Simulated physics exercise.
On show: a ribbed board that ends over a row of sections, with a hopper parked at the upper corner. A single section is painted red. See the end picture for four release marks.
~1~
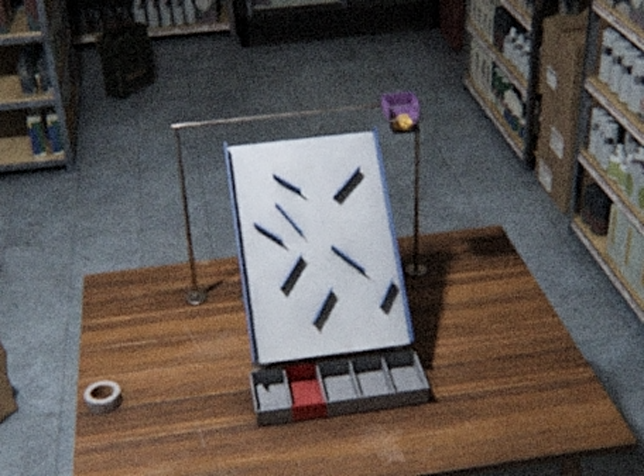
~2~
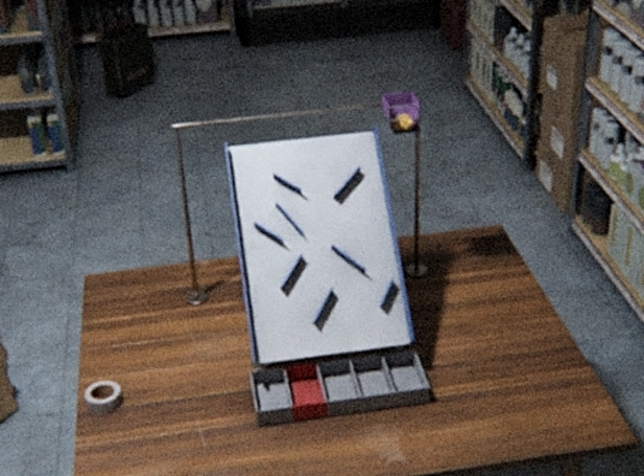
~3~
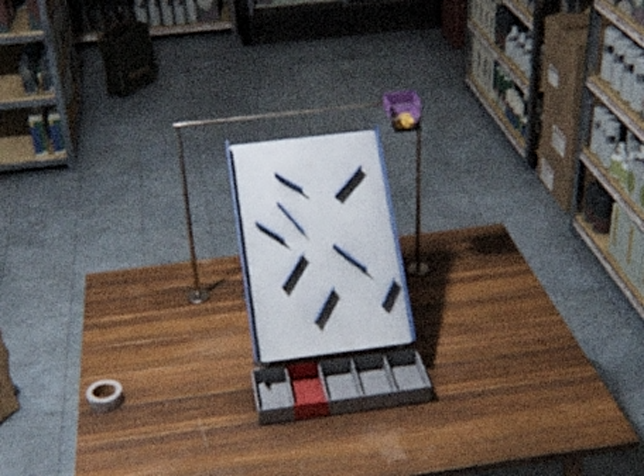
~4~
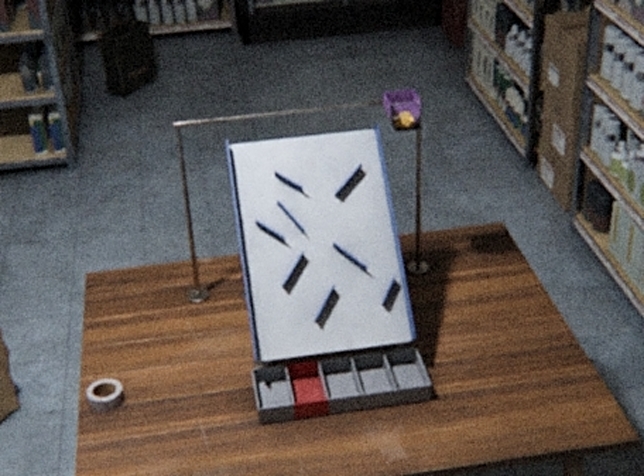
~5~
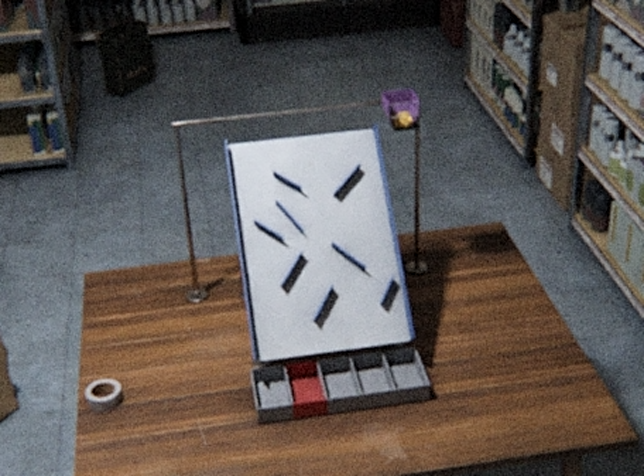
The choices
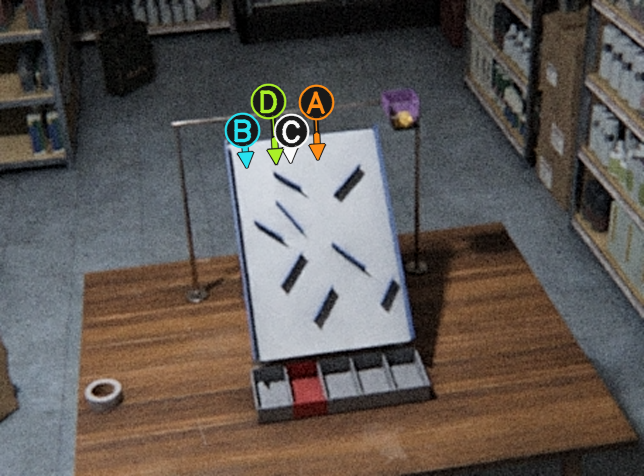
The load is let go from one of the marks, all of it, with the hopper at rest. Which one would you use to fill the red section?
The answer is mark A.
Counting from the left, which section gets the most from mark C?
It is the fourth one.
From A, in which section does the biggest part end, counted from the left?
The second.
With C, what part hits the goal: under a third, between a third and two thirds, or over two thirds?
Mark C gives under a third.
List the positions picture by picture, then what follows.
Hopper near (401, 125), puffed corn balls, door shut, in the first frame.
Ribs (274, 173) to (302, 190), (334, 195) to (360, 166), (254, 222) to (283, 240), in the second frame.
Ribs (278, 201) to (305, 231), (283, 285) to (303, 252), (334, 244) to (367, 269), in the third frame.
Ribs (316, 319) to (334, 285), (383, 302) to (395, 275), in the fourth frame.
Red section near (310, 408), number 2 of 5 from the left, in the fifth frame.
On the marked copy, mark A meets the board at (317, 154); mark B meets the board at (246, 162); mark C meets the board at (290, 157); mark D meets the board at (275, 158).
With A, close to half in the red section, close to half in other sections.
With B, a small share in the red section, the bulk in other sections, only a few outside the box.
With C, a small share in the red section, the bulk in other sections, a small share outside the box.
With D, a small share in the red section, the bulk in other sections, a small share outside the box.
